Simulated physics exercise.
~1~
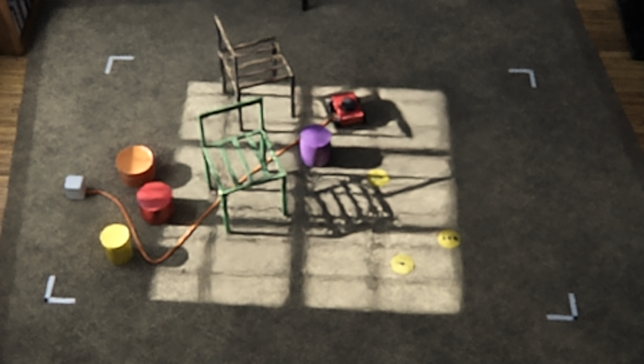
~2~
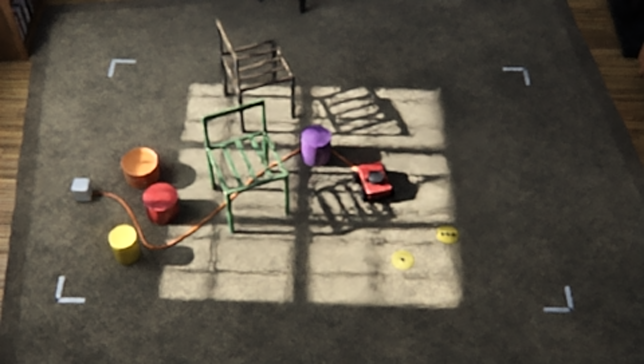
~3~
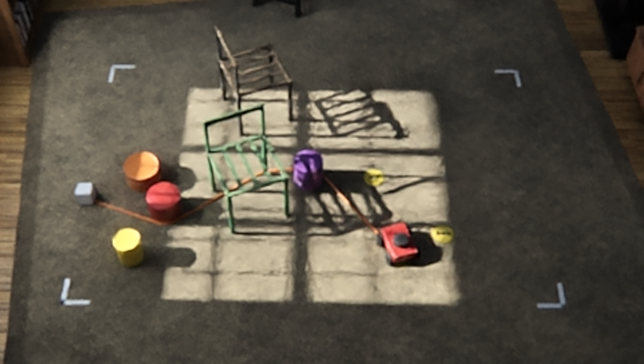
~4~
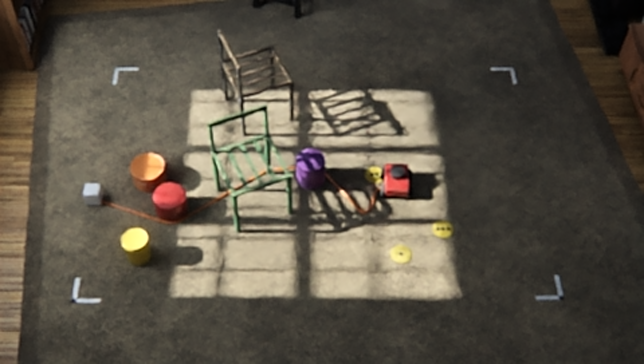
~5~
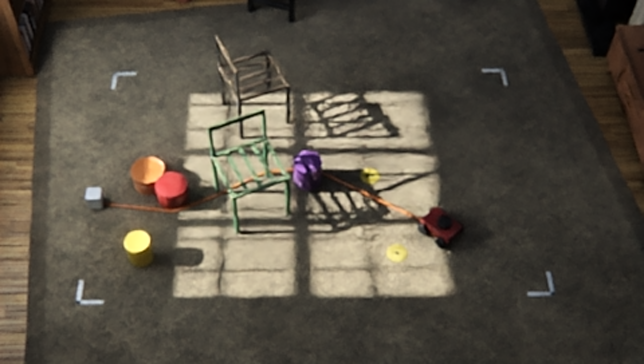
On a sunlit patch of gray floor, a little red cart trailing an orange cord rolled down past yellow markers, backed up, then headed down and right, while the tightening cord shifted the purple tub and red tub, leaving the chairs standing.
